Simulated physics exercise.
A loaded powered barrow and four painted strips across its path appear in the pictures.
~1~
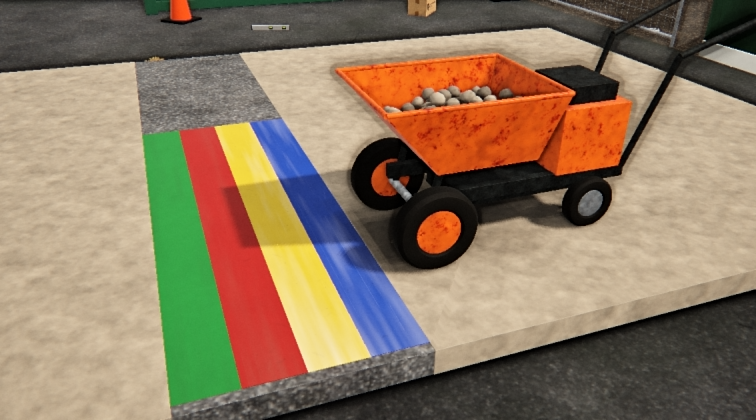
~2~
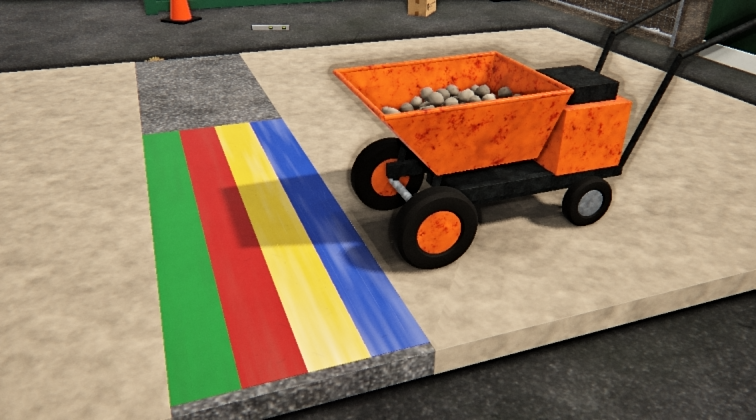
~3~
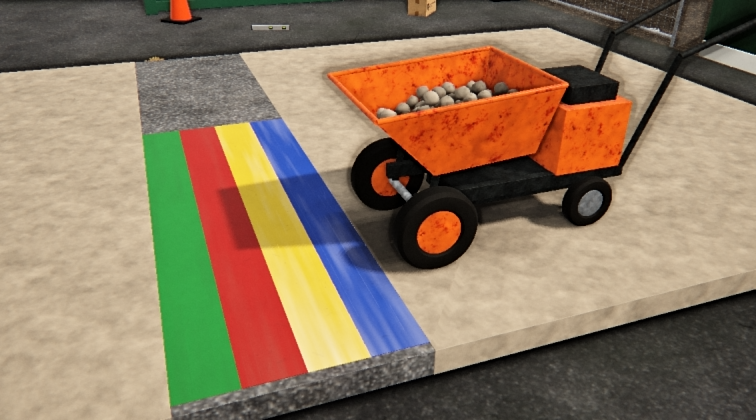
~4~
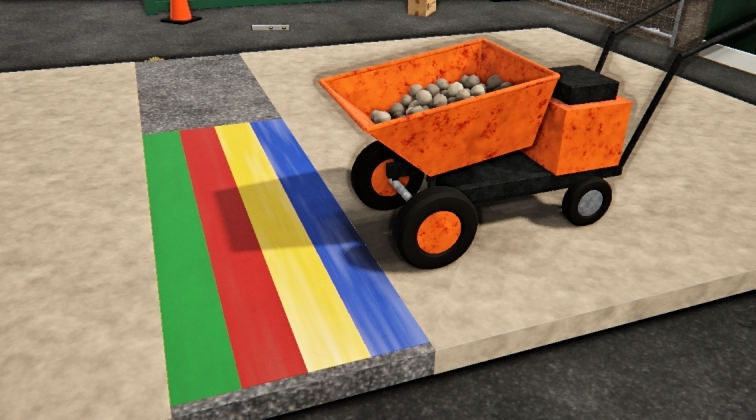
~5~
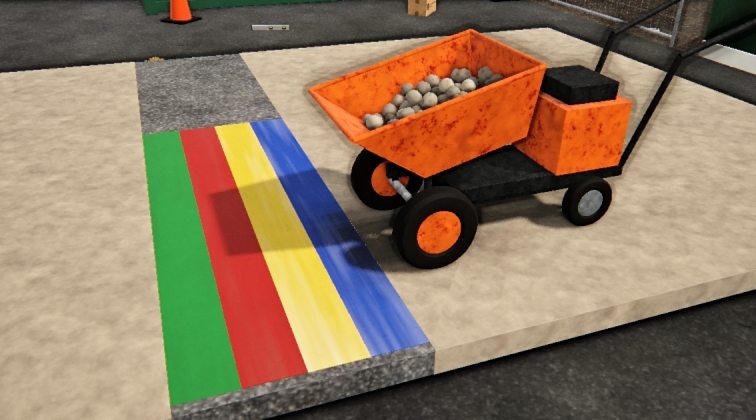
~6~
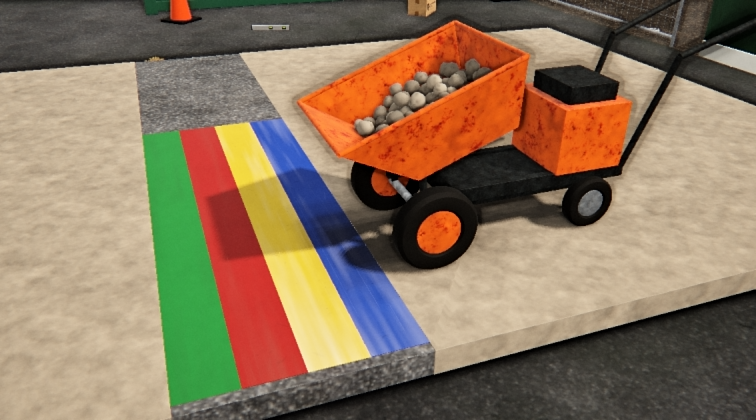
The video shows an orange powered barrow loaded with river pebbles standing beside blue, yellow, red and green painted strips. Its skip starts level, then tilts forward gradually, the front lip lowering toward the left while the wheels stay still.
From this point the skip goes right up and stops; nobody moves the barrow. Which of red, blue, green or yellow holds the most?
Red.
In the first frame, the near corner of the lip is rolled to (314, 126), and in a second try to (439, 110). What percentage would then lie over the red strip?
0 %, then 20 %.
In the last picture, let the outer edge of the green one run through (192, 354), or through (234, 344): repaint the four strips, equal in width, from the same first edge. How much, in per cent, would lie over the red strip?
Roughly 40 per cent first, then 20 per cent.
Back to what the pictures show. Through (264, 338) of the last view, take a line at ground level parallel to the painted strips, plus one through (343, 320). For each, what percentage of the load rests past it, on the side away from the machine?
About 40 and 70 per cent.
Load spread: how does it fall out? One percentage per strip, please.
Approximate shares - blue strip 0, yellow strip 10, red strip 35, green strip 15.
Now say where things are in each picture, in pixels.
The first picture shows lip of the skip at (387, 117), level; top of the load at (476, 103), river pebbles; blue strip at (376, 307); yellow strip at (320, 320); red strip at (261, 333); green strip at (198, 347).
The second picture shows lip of the skip at (384, 118), tipped barely; top of the load at (475, 102).
The third picture shows lip of the skip at (377, 123), tipped barely; top of the load at (478, 107).
The fourth picture shows lip of the skip at (366, 130), tipped a little; top of the load at (471, 103).
The fifth picture shows lip of the skip at (354, 141), tipped clearly; top of the load at (478, 97).
The sixth picture shows lip of the skip at (340, 155), tipped clearly; top of the load at (467, 91); blue strip at (376, 307); yellow strip at (320, 320); red strip at (261, 333); green strip at (198, 347).
Soon, skip tipped steeply; all in the skip.
A while on, skip tipped right over; about two thirds in the skip; a small part over the yellow strip; about a quarter over the red strip.
Towards the end, skip tipped right over; about a third in the skip; a small part over the yellow strip; about a third over the red strip; a small part over the green strip; a small part off the paint.
Finally, skip tipped right over; about a third in the skip; none over the blue strip; a small part over the yellow strip; about a third over the red strip; a small part over the green strip; a small part off the paint.
